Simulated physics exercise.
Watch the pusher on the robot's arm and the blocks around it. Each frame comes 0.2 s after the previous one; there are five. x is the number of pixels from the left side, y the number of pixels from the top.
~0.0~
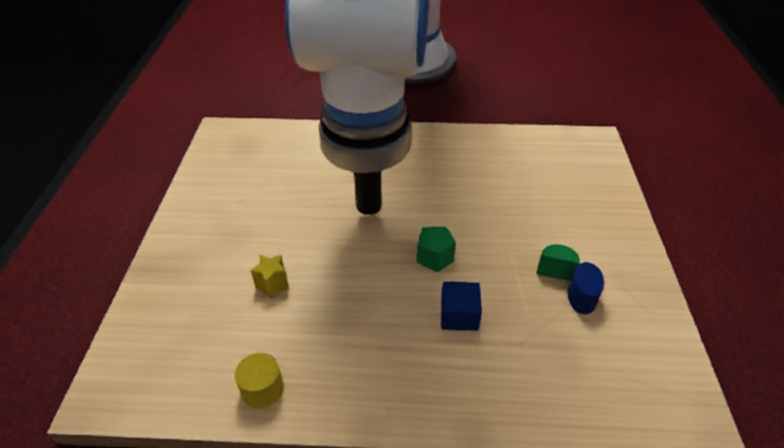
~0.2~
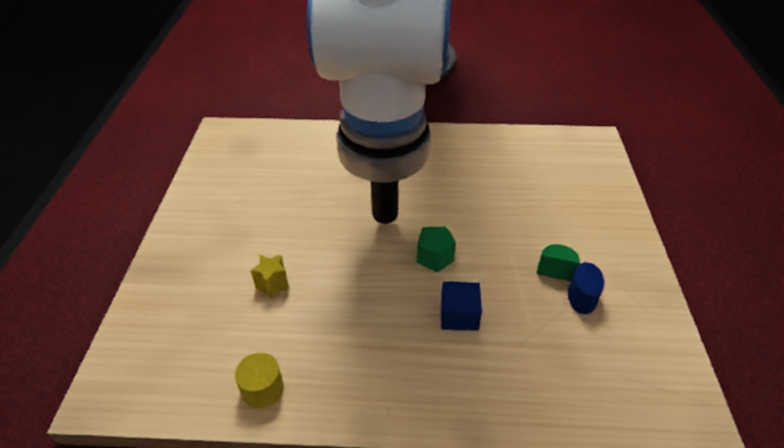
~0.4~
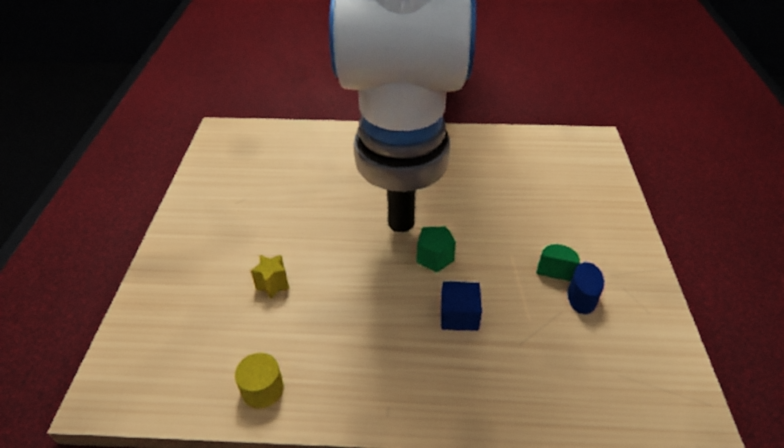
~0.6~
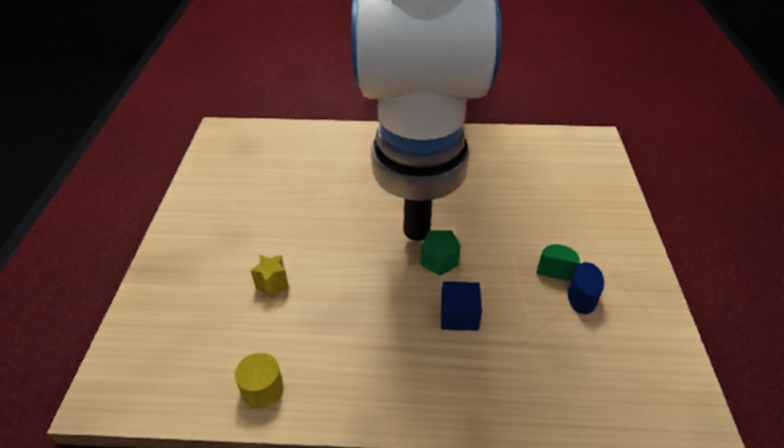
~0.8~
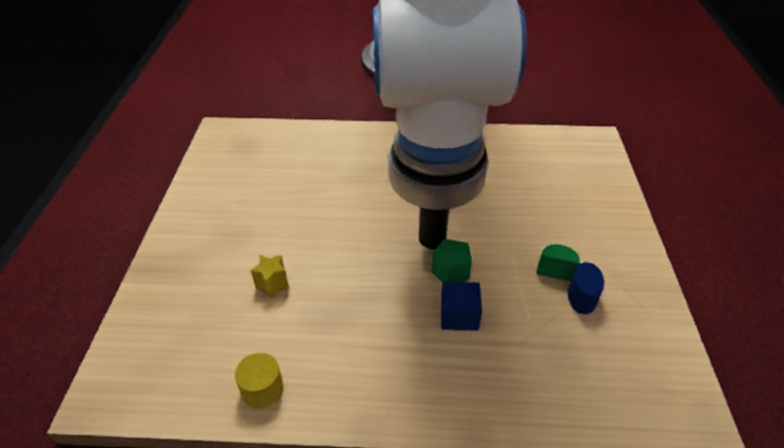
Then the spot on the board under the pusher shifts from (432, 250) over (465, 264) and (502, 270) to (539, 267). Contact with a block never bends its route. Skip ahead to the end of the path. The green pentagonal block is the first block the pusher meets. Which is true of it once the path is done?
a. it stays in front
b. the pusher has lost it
That would be b.
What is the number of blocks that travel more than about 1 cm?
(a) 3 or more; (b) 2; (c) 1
That would be b.
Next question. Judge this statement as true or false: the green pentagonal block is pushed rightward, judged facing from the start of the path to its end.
True
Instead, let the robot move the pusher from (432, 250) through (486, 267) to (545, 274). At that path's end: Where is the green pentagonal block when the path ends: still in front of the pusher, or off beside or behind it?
At that point it is off to one side or behind.
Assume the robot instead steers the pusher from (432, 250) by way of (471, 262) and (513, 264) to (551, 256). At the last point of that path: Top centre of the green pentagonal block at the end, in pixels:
Close to (478, 268).
What follows on the original path. One third of the way, pusher (467, 254); green pentagonal block (475, 270), turned 50° clockwise; blue square piece (463, 299).
Two thirds of the way, pusher (505, 259); green pentagonal block (486, 274), turned 70° clockwise; blue square piece (463, 301), turned 20° clockwise.
At the end, pusher (542, 256); green pentagonal block (486, 274), turned 70° clockwise; blue square piece (463, 301), turned 20° clockwise; green half-round block (579, 251); blue elliptical block still.
